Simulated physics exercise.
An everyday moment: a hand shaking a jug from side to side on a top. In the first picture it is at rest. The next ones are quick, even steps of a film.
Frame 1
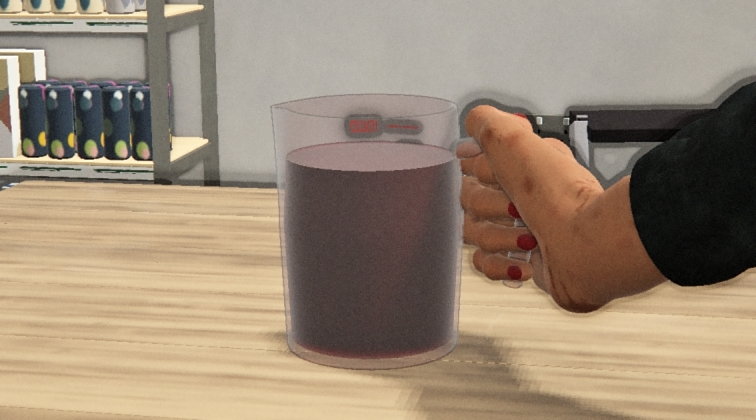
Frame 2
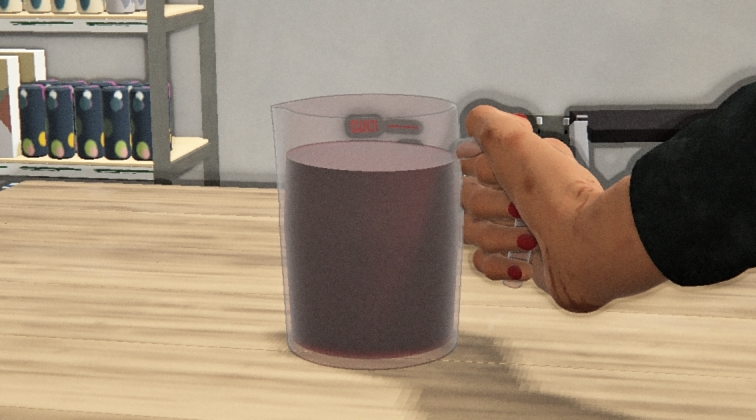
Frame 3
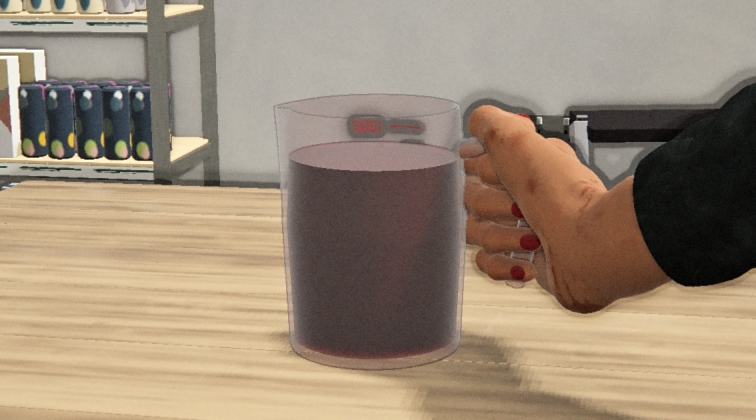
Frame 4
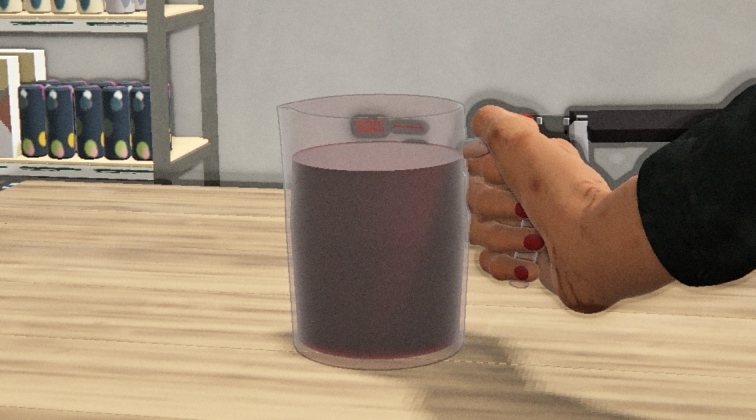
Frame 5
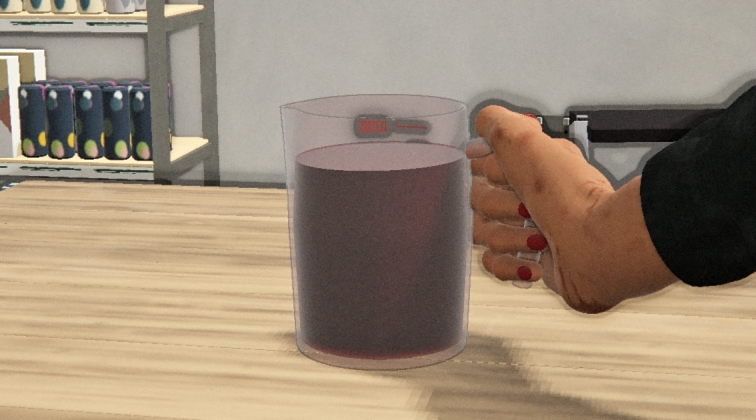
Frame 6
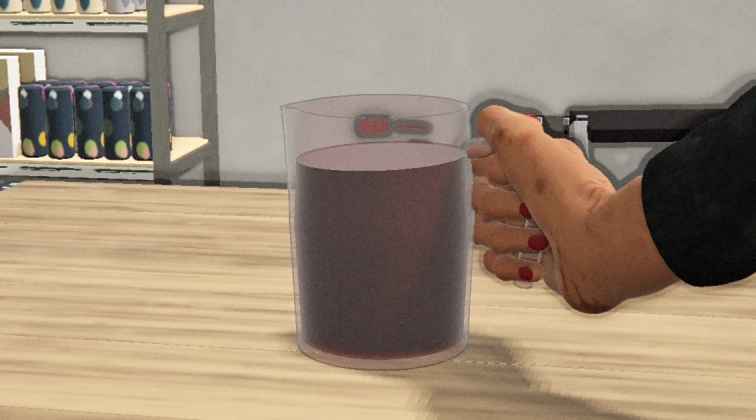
The clip opens on a clear jug about three quarters full of dark reddish liquid, resting on a light wooden top with a hand with red nails at its right side. The hand and jug then shift very slightly to the right, while the liquid's surface stays about level.
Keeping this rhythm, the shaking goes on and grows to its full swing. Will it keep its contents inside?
Yes, nothing gets out.
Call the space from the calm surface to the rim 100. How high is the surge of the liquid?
Roughly 10 %.
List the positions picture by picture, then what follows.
In the first frame, jug (371, 220) about three quarters full; at rest.
In the second frame, jug about three quarters full, surface at (371, 157); surface about level.
In the third frame, jug (375, 221) about three quarters full; surface about level.
In the fourth frame, jug about three quarters full, surface at (377, 157); surface about level.
In the fifth frame, jug (381, 221) about three quarters full; surface about level.
In the sixth frame, jug about three quarters full, surface at (381, 158); surface about level.
Soon after, the highest wave so far stays far below the rim.
In the end, the highest wave so far stays far below the rim; nothing has left it.
